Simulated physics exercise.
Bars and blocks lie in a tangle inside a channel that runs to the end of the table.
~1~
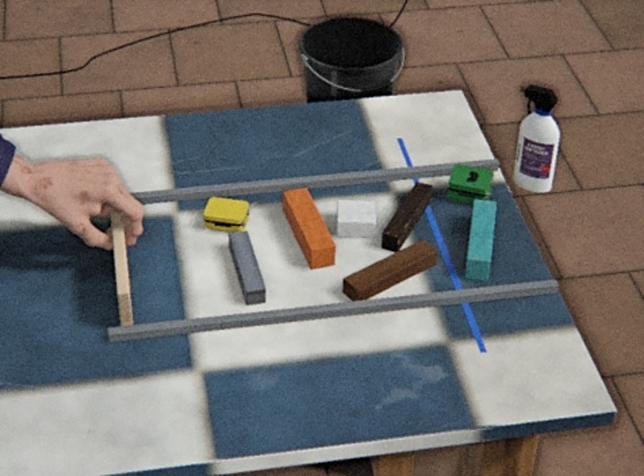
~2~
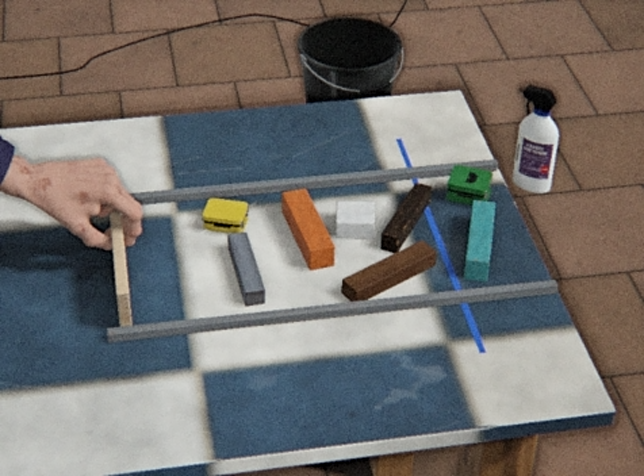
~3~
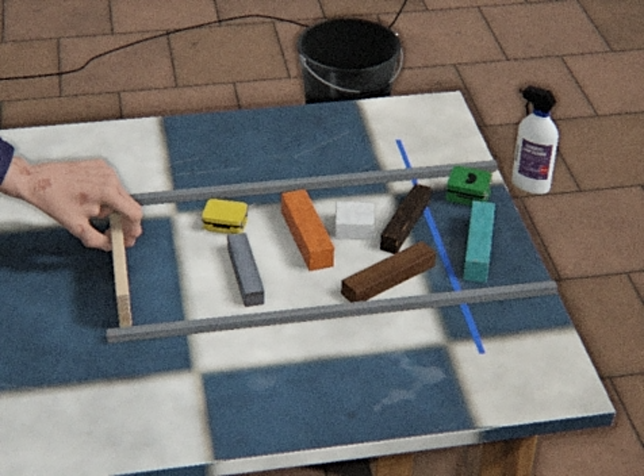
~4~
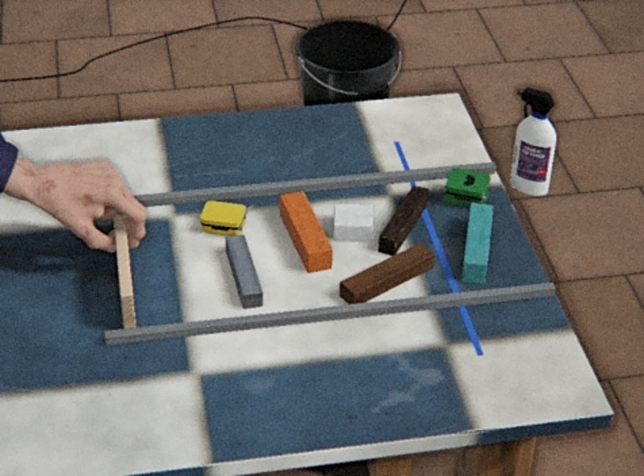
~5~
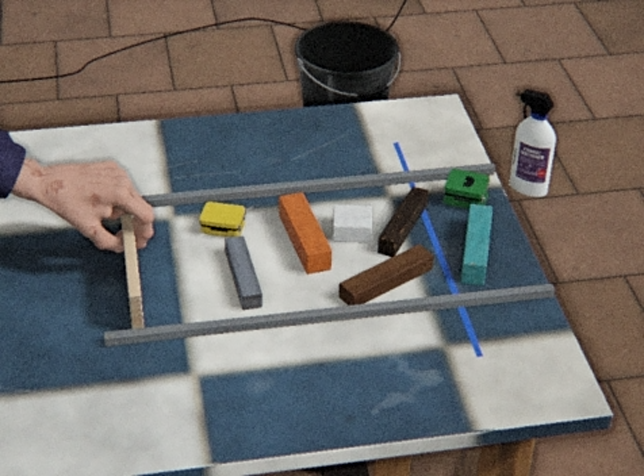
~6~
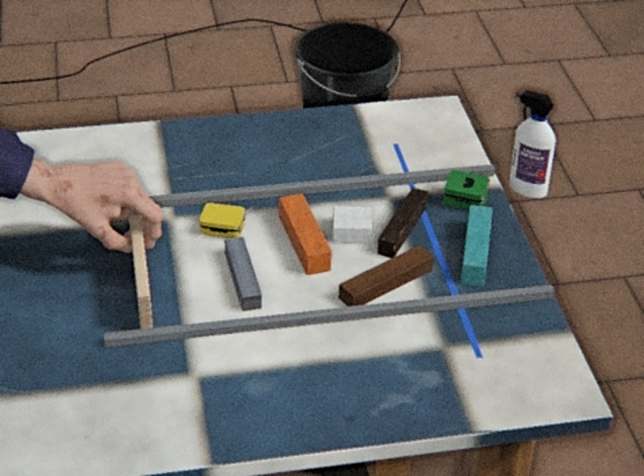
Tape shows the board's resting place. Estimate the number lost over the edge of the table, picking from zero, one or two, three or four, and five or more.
The count that comes down will most likely be three, maybe four.
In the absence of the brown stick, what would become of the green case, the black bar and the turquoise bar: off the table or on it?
As for the green case, it is not retained; the black bar is not retained; the turquoise bar is not retained.
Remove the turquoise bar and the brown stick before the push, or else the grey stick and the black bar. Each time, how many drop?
Fallen: 2 in the first try, 1 in the other.
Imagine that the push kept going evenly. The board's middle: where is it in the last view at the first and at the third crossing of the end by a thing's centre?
The middle is at about (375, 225), later at about (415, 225).
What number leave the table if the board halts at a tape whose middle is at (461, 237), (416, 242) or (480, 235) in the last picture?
Floor tally per try: 5 / 2 / 5.
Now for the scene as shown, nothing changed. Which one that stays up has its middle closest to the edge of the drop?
That would be the white block.
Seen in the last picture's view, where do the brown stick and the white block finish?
The first sits around (519, 266), while the other sits around (505, 214).
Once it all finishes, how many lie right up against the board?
That makes 2.
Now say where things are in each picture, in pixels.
The first picture shows green case (470, 187); turquoise bar (481, 239); black bar (407, 217); board (120, 248); tape (437, 234).
The second picture shows turquoise bar (480, 240); board (119, 248).
The third picture shows black bar (406, 218); brown stick (389, 273).
The fourth picture shows green case (467, 190); grey stick (244, 271).
The fifth picture shows turquoise bar (477, 244); yellow case (223, 222).
The sixth picture shows green case (466, 193); turquoise bar (477, 245); black bar (403, 222); board (138, 251); tape (433, 240).
Soon after, none off yet; green case at rest near (466, 193); turquoise bar at rest near (477, 245); black bar at rest near (403, 222).
After that, none off yet; green case moving near (471, 192); turquoise bar at rest near (481, 244); black bar displaced a little near (440, 220).
In the end, the number that fall off is three or four; gone, black bar, turquoise bar and green case.
